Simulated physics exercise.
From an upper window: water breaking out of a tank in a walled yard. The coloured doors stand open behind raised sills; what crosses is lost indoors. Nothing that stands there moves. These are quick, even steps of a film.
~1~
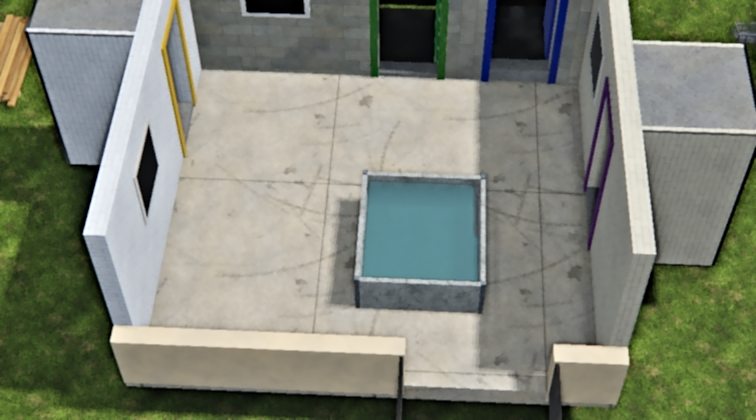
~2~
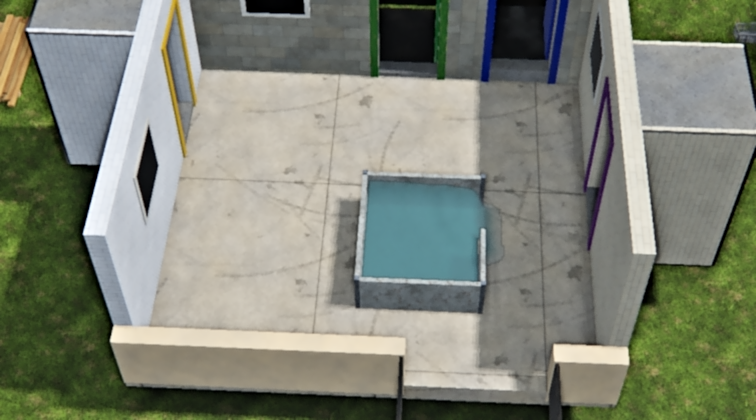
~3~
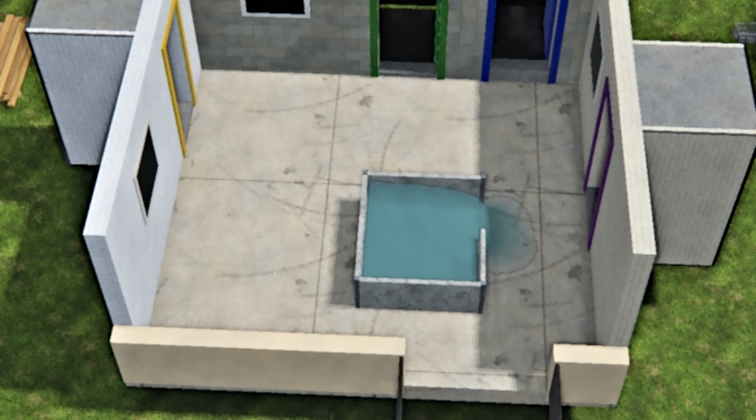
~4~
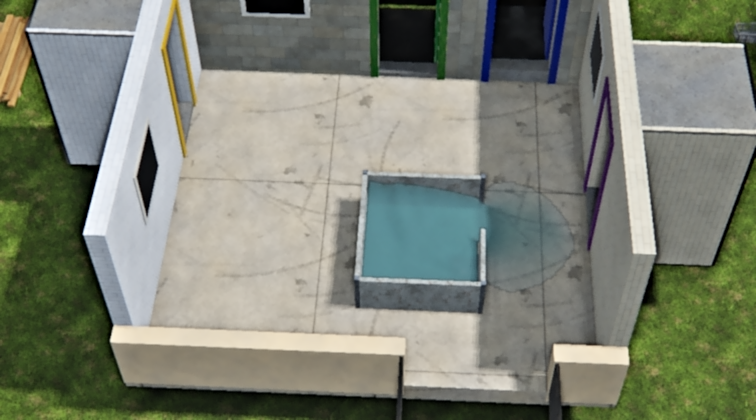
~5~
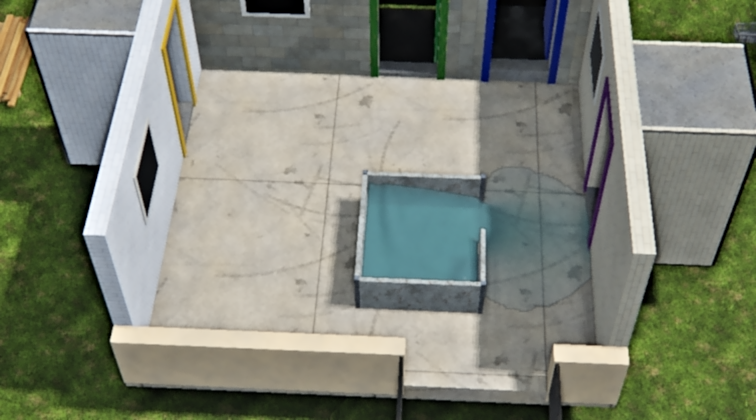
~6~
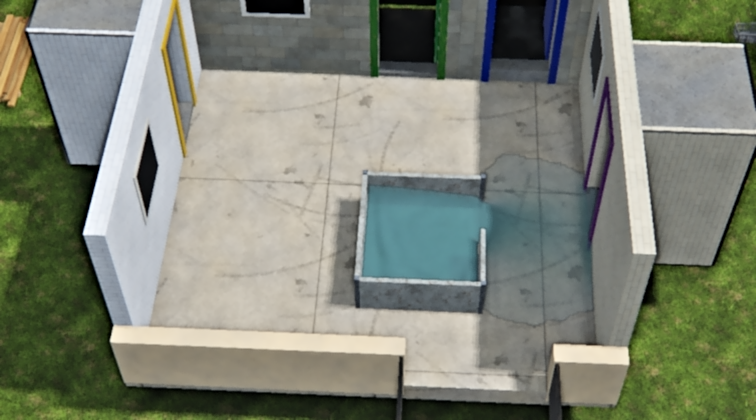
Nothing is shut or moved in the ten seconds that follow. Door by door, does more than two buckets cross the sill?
The blue door stays under that; the green door stays under that; the purple door takes more than that; the yellow door stays under that.
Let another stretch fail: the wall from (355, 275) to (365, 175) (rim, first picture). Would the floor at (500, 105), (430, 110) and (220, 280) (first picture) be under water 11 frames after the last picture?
In that order: Dry, clear, flooded.
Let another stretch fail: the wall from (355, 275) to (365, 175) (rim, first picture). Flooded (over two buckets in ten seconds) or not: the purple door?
Purple holds.
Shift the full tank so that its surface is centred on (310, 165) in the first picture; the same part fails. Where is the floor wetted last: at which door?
Last comes the one in yellow.
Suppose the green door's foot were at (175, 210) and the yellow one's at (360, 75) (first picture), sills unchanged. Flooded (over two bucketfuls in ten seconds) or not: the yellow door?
In short: Yellow door is under.
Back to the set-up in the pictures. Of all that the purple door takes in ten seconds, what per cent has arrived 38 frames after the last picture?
Close to 100 %.
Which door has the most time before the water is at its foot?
That is the one in yellow.
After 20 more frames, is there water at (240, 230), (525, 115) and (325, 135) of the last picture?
In that order: Clear, wet, clear.
A moment on, water covers 15 % of the floor; the blue door not reached, the green door not reached, the purple door over two buckets in, the yellow door not reached.
Next, water covers 20 % of the floor; the blue door wet at the sill, nothing in, the green door not reached, the purple door far over two buckets in, the yellow door not reached.
Then, water covers 40 % of the floor; the blue door wet at the sill, nothing in, the green door wet at the sill, nothing in, the purple door far over two buckets in, the yellow door not reached.
Later, water covers 75 % of the floor; the blue door wet at the sill, nothing in, the green door wet at the sill, nothing in, the purple door far over two buckets in, the yellow door wet at the sill, nothing in.
In the end, water covers 95 % of the floor; the blue door wet at the sill, nothing in, the green door wet at the sill, nothing in, the purple door far over two buckets in, the yellow door wet at the sill, nothing in.
